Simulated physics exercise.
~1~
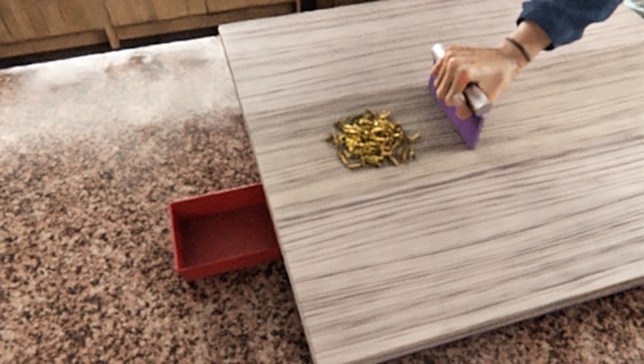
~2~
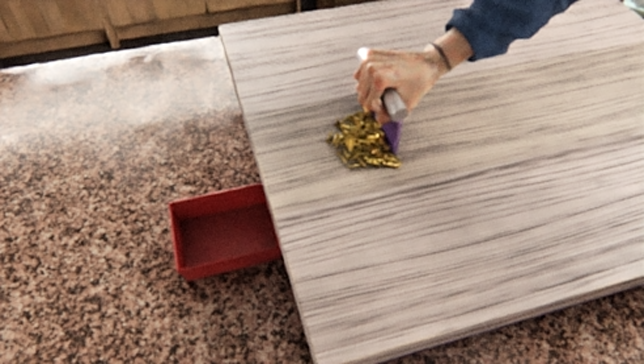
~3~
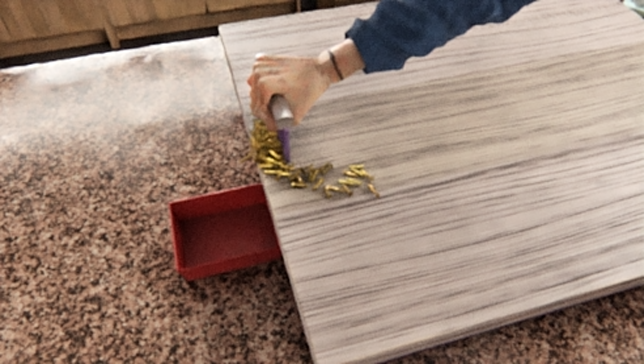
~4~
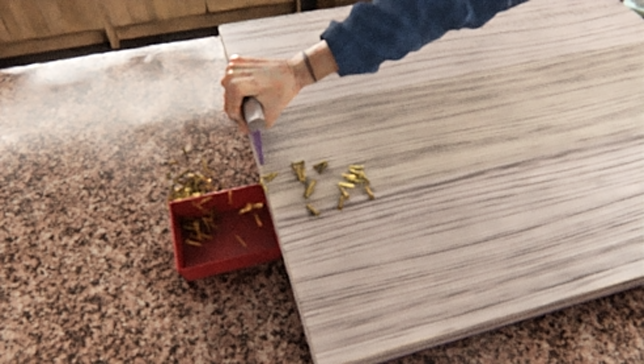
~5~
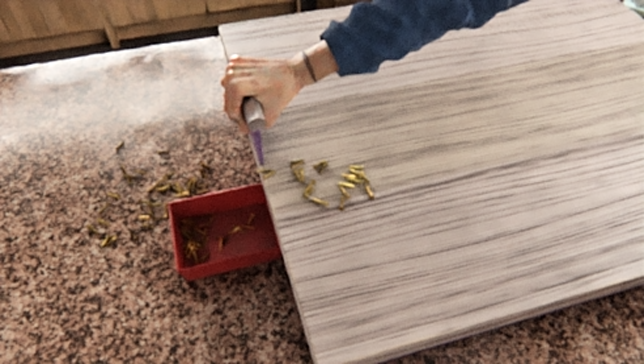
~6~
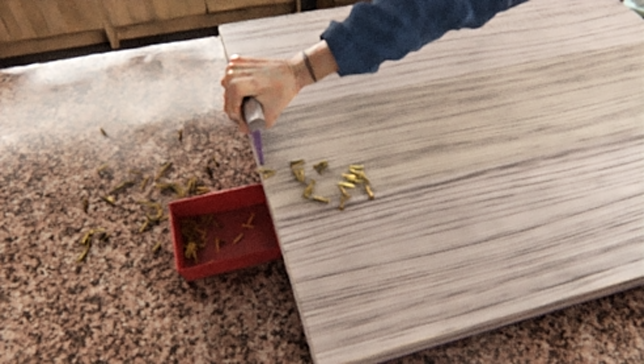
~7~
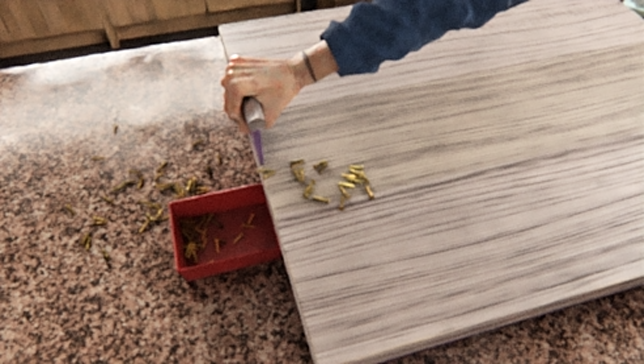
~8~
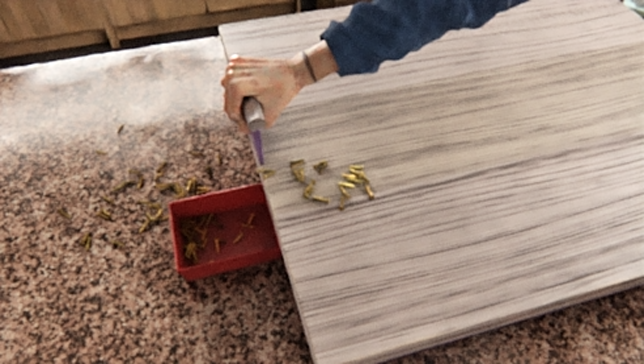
A hand with a purple scraper pushed a pile of brass-coloured screws left across a wooden tabletop and stopped at the edge, where some dropped into a red tin, many missed and scattered over the speckled surface below, and a few stayed on top.
